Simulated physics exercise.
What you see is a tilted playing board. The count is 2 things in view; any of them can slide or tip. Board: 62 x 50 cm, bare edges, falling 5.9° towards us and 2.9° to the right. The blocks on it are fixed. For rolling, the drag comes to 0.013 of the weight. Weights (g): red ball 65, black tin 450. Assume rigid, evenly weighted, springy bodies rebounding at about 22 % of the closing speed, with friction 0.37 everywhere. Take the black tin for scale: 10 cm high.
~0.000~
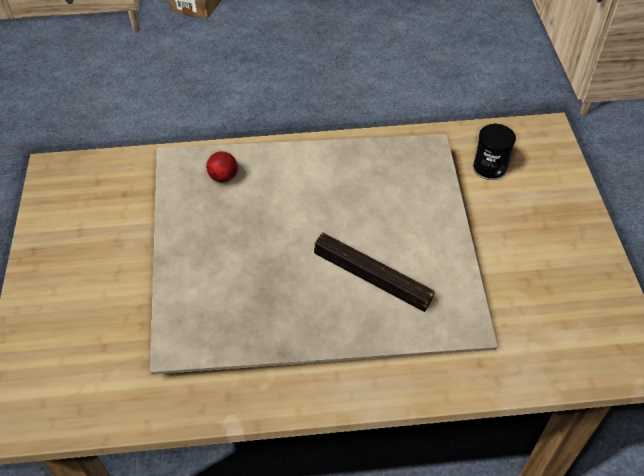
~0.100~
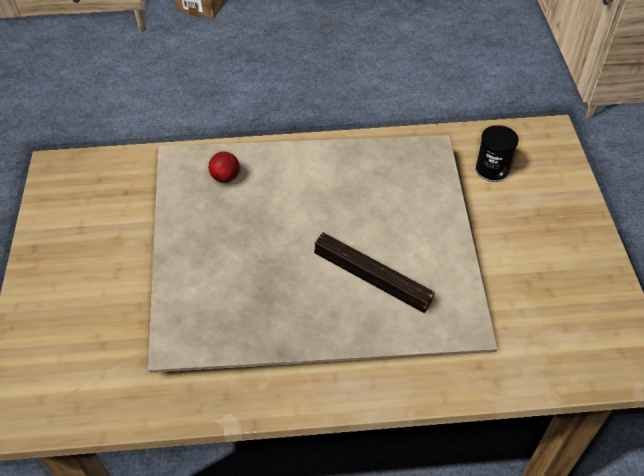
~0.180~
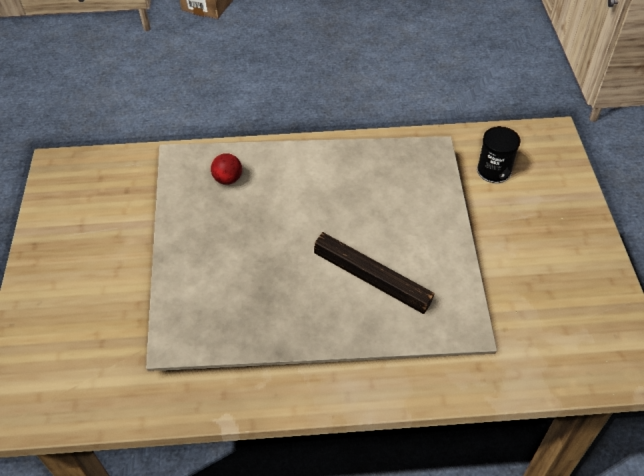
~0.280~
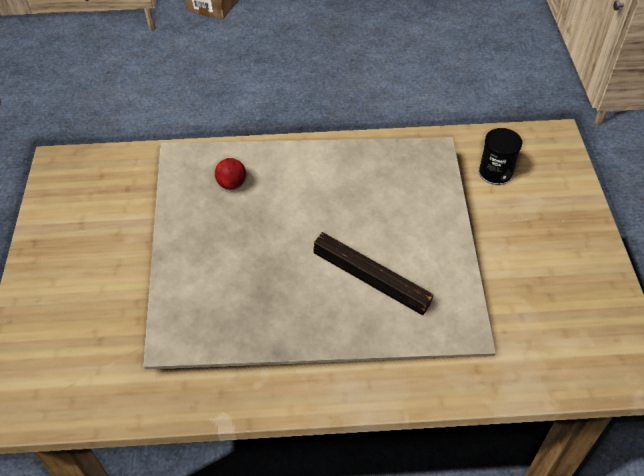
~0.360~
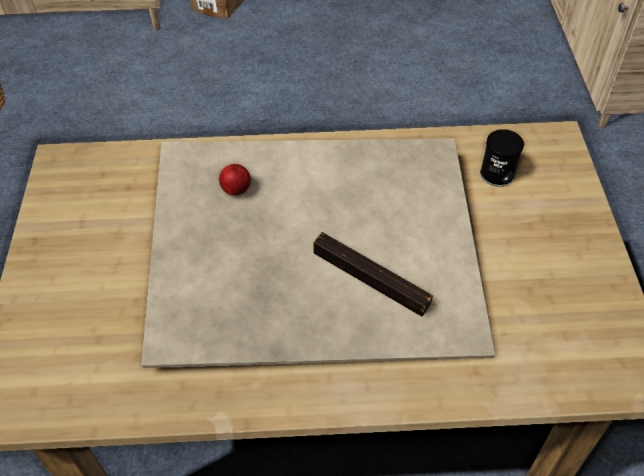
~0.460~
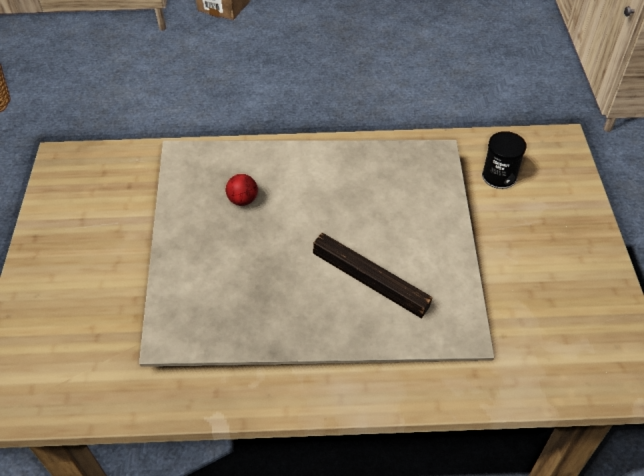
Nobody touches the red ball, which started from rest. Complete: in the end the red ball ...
In the end the red ball rolls off the near side.
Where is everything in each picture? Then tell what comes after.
In the first picture, 41 cm of board to the near edge; red ball (222, 167); black tin (494, 152).
In the second picture, 41 cm of board to the near edge; red ball (224, 167); black tin (496, 154).
In the third picture, 40 cm of board to the near edge; red ball (227, 169); black tin (498, 155).
In the fourth picture, 39 cm of board to the near edge; red ball (230, 174); black tin (500, 157).
In the fifth picture, 37 cm of board to the near edge; red ball (235, 180); black tin (501, 159).
In the sixth picture, 35 cm of board to the near edge; red ball (242, 190); black tin (504, 161).
By 0.76 s, 23 cm of board to the near edge; red ball near (271, 240).
By 1.06 s, 5 cm of board to the near edge; red ball near (320, 325).
By 1.26 s, it has gone over the near edge; red ball near (365, 408).
By 1.46 s, it has gone over the near edge.
When it is over (1.5 s), it has gone over the near edge; black tin within 8 cm of the start.
